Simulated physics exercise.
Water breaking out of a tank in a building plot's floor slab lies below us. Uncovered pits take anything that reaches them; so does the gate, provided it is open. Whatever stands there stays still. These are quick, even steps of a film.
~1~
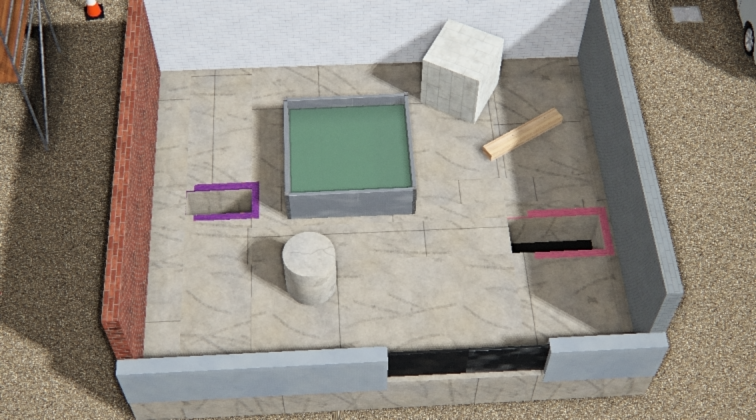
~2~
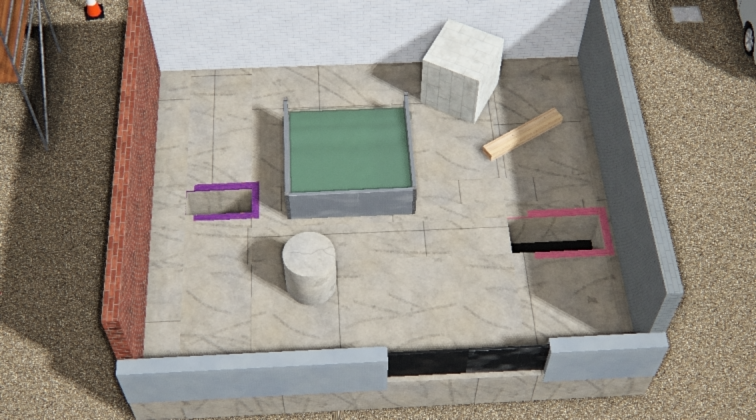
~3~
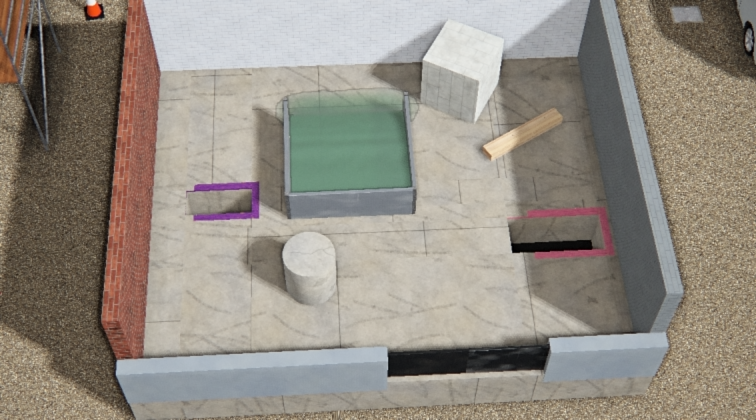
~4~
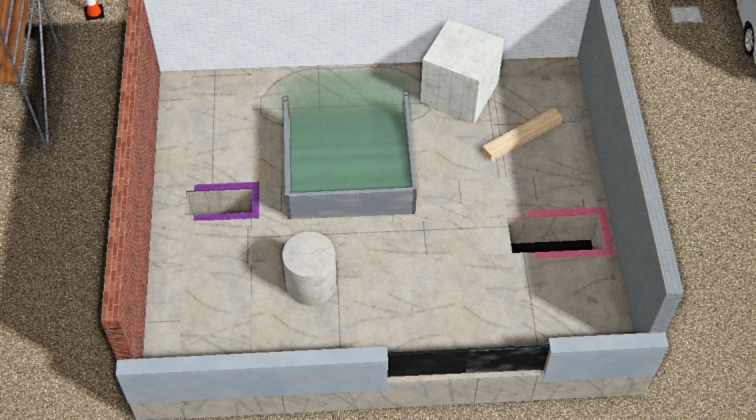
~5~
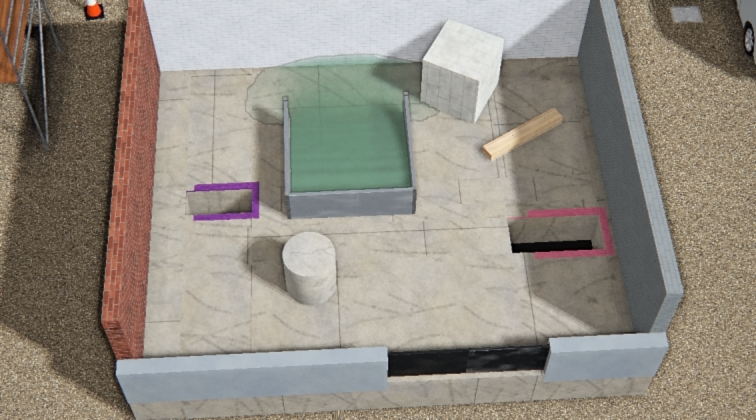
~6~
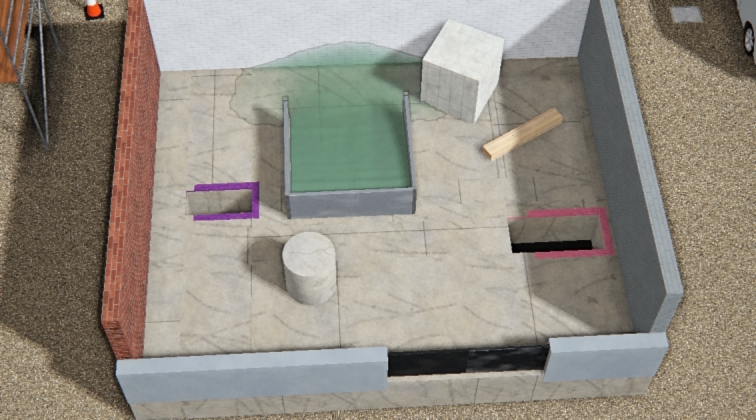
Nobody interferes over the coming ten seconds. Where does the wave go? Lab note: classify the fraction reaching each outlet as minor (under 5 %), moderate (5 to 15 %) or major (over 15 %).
Fractions by outlet: Gate minor; pink pit moderate; purple pit major.
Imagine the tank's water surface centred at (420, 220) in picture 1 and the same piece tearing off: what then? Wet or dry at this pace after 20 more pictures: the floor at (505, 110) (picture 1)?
There: Flooded.
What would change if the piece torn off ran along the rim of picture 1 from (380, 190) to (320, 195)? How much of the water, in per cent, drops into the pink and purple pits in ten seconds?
The pink pit takes 25 per cent and the purple pit 10 per cent.
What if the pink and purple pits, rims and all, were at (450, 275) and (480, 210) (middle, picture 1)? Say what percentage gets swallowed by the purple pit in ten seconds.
Note: Purple pit, 8 percent.
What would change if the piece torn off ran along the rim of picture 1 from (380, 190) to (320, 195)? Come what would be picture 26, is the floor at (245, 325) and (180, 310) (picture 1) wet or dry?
Lab note, in order - inundated; inundated.
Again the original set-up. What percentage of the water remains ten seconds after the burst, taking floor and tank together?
72 in a hundred.
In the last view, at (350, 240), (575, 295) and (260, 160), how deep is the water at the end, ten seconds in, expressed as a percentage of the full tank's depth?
First 0, next 6, last 2 in a hundred.
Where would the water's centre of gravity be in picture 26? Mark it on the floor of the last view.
Near (324, 130).
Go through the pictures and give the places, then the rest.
The open tank at (348, 146) is whole and still, in the first frame.
The front is at a hidden place, out from the gap on the open tank's far side, in the second frame.
Water pours out on the open tank's far side and has run to (410, 102), in the third frame.
The front is at a hidden place, out from the gap on the open tank's far side, in the fourth frame.
The front is at (420, 66), out from the gap on the open tank's far side, in the fifth frame.
Water pours out on the open tank's far side and has run to a hidden place, in the sixth frame.
A moment on, water covers 10 % of the floor; the gate 0 %, the pink pit 0 %, the purple pit 0 %.
Next, water covers 20 % of the floor; the gate 0 %, the pink pit 0 %, the purple pit 0 %.
Then, water covers 45 % of the floor; the gate 0 %, the pink pit 1 %, the purple pit 2 %.
Later, water covers 60 % of the floor; the gate 0 %, the pink pit 4 %, the purple pit 12 %.
In the end, water covers 85 % of the floor; the gate 0 %, the pink pit 7 %, the purple pit 21 %.
